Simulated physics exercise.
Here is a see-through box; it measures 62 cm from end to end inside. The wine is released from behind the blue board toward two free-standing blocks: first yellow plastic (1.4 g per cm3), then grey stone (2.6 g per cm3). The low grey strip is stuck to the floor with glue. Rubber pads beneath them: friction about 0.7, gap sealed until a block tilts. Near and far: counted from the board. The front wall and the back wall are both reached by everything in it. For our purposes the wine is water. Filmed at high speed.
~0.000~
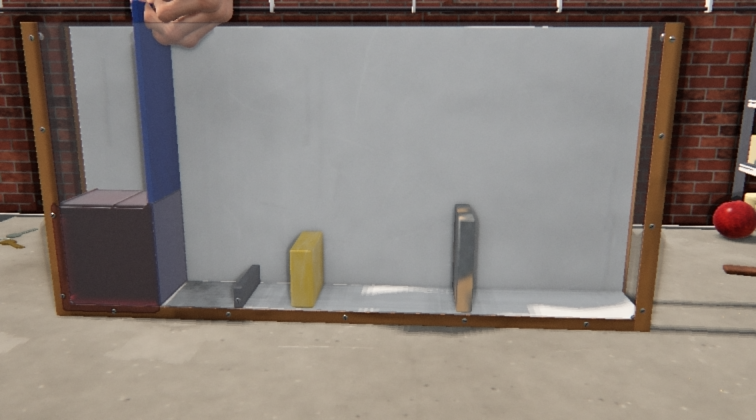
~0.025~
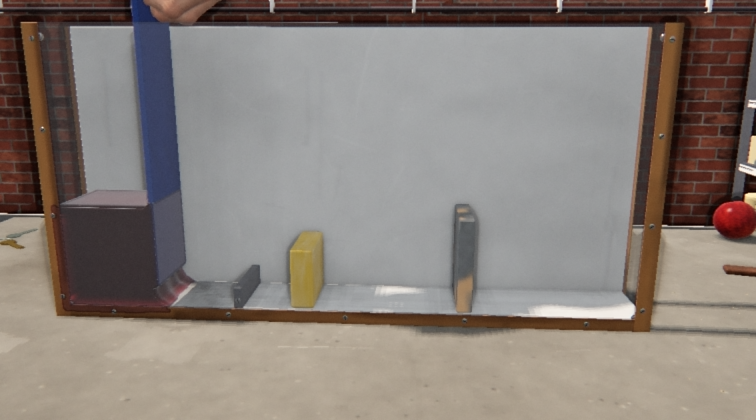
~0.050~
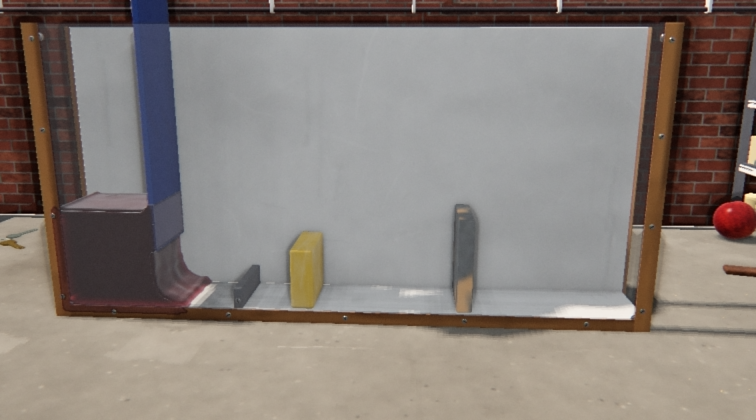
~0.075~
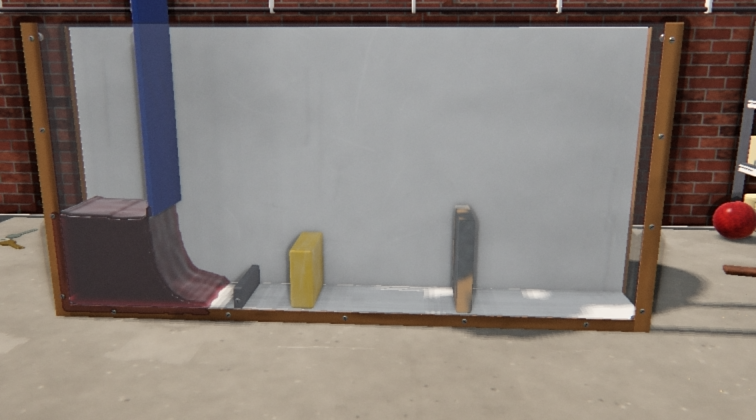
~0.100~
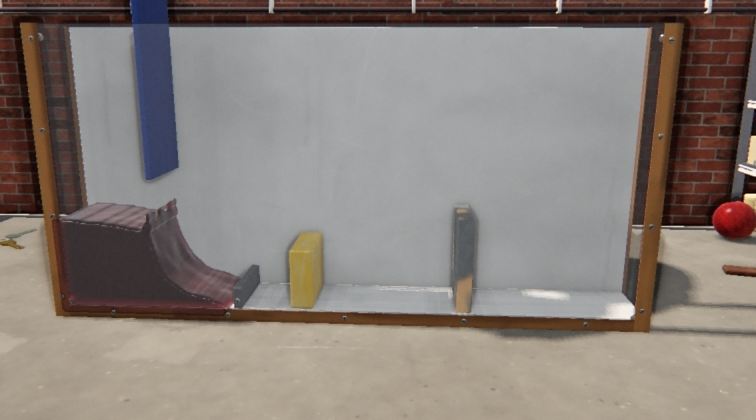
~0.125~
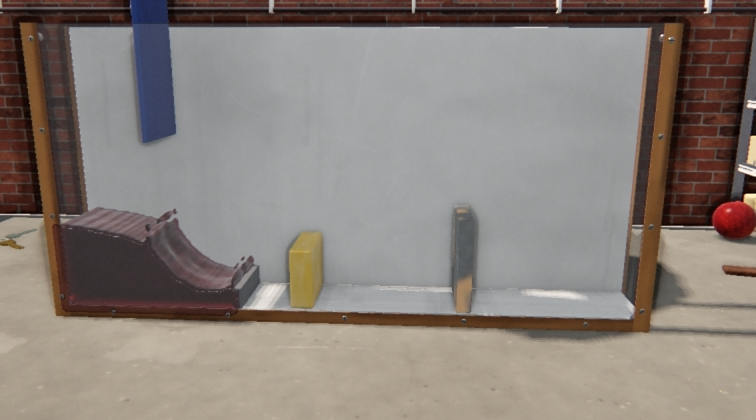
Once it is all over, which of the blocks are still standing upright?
Watch the near block - it tips right over, watch the far block - it hangs in there.
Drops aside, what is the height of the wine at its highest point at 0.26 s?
About 13.5 cm.
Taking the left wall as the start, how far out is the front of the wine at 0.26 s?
Front distance: Approx. 30 cm.
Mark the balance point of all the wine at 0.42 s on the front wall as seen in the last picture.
The centre of mass sits near (228, 289) on the front wall.
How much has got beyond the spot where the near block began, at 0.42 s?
Estimate: Close to 20 per cent.
After 0.26 s the front has run 30 cm from the left wall, the near block is upright and the far block is upright.
After 0.42 s the near block leans 52° and the far block is upright.
After 0.68 s the near block lies flat and the far block is upright.
In the end the near block lies flat and the far block is upright; 0 per cent of the wine is past where the far block first stood.
